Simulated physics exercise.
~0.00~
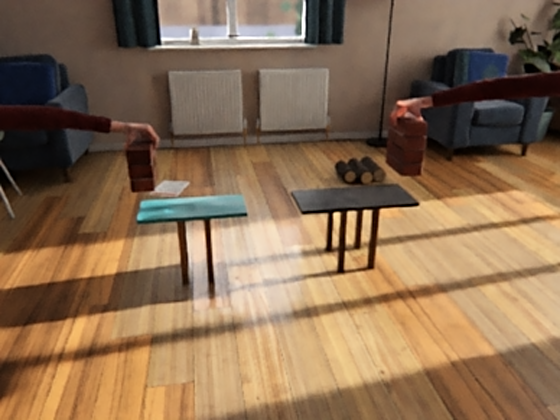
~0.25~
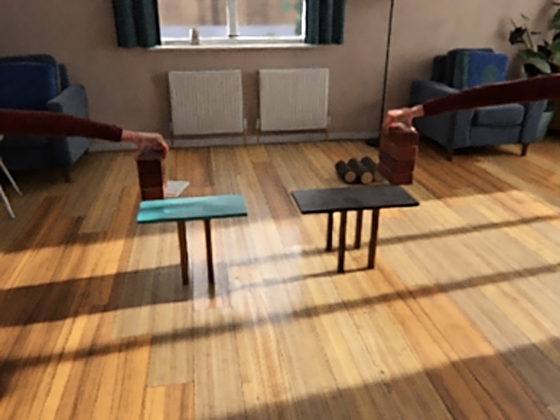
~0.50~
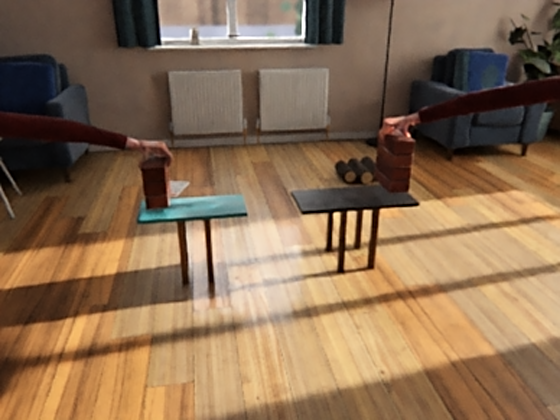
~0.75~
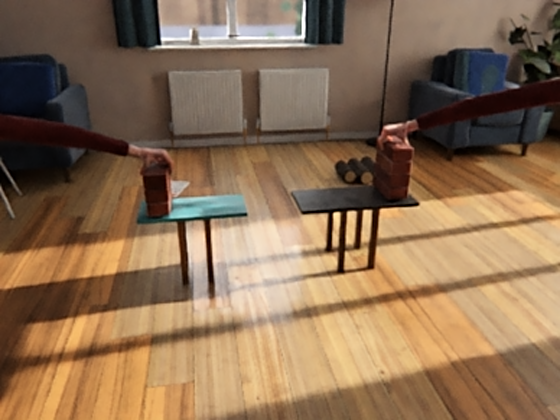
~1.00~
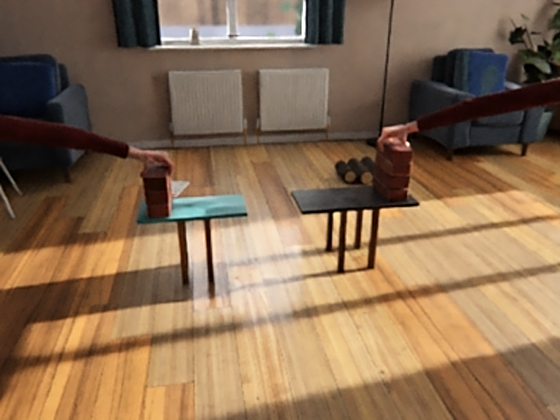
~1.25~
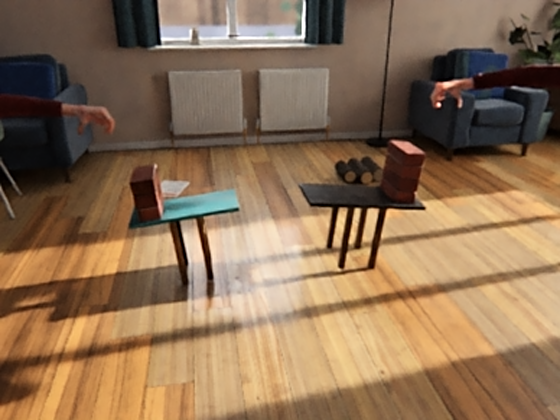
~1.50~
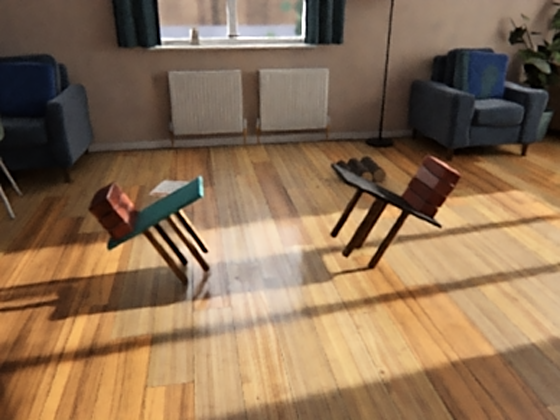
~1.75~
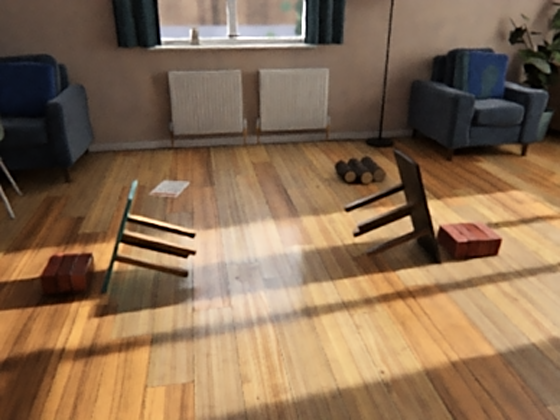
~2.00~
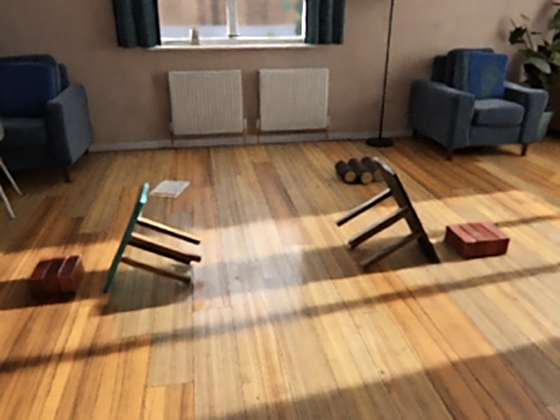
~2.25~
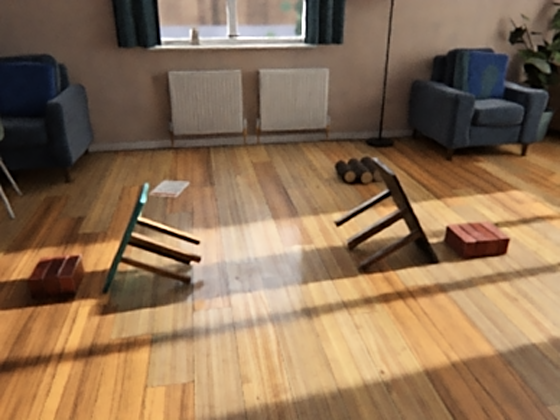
The clip opens on a sunlit wooden floor where two hands, one from each side, hold stacks of red bricks above a turquoise trestle on the left and a black trestle on the right. The hands lower the bricks onto the outer ends of the two narrow tops. Both then let go and draw back, and each trestle begins to tilt outward. The trestles tip over in opposite directions, and the bricks drop to the floor beyond them. The trestles settle on their sides, legs pointing inward, with the bricks lying still nearby.
